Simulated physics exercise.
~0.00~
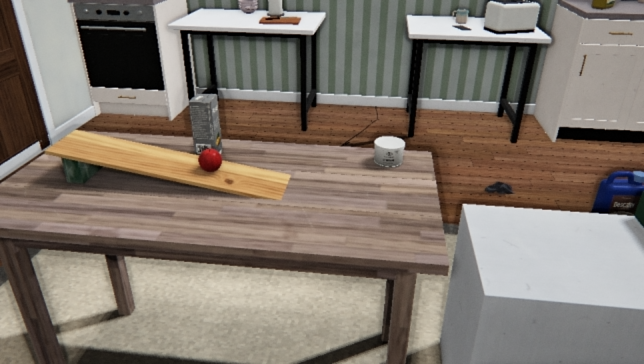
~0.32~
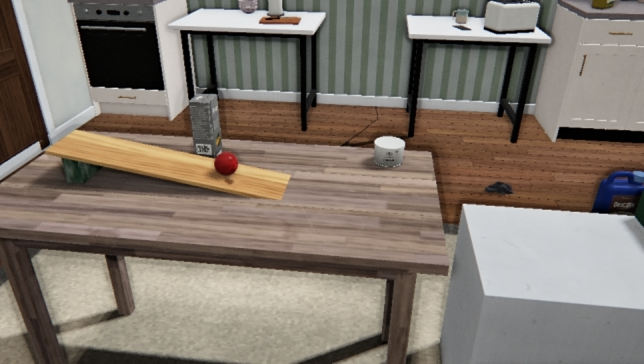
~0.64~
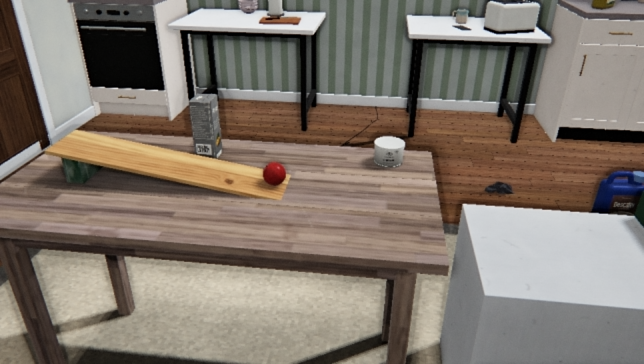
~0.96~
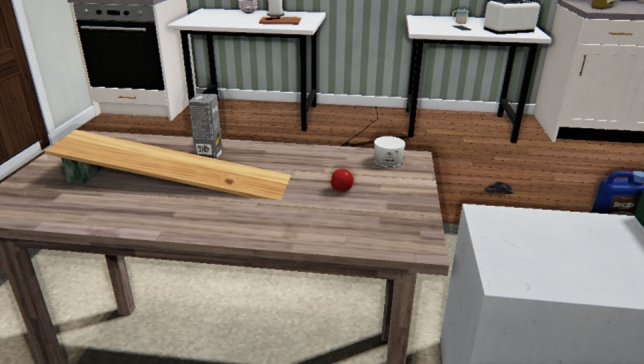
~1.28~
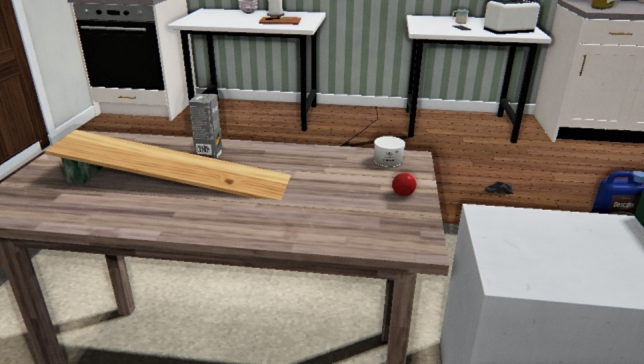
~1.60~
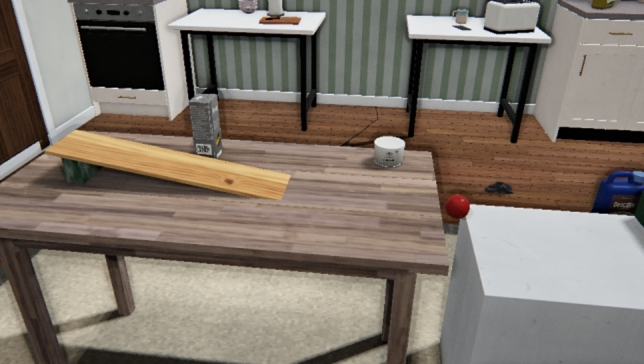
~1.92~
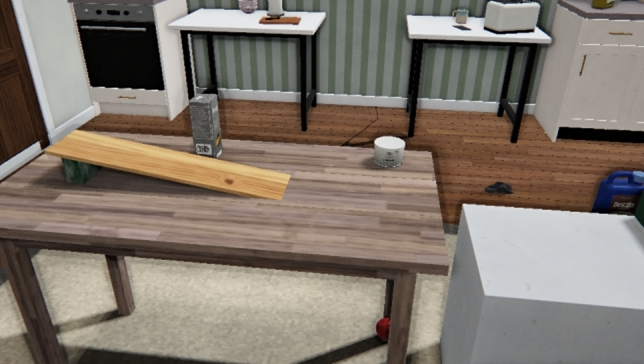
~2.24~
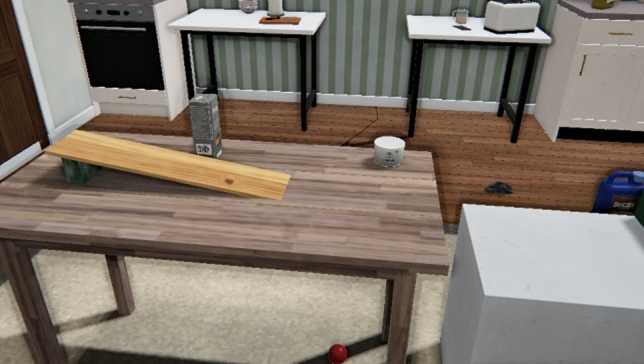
A red apple rolls down a fixed wooden ramp on a brown plank table, seen from slightly above in a kitchen with green striped walls. A grey carton stands behind the ramp, a white tub sits near the table's right end, and a lower white-topped block waits across a gap to the right. The apple leaves the ramp and rolls right across the tabletop, passing in front of the tub. It goes over the edge but falls short of the block, dropping into the gap. It then travels left beneath the table, ending low by the table's leg, while the carton and tub stay put.
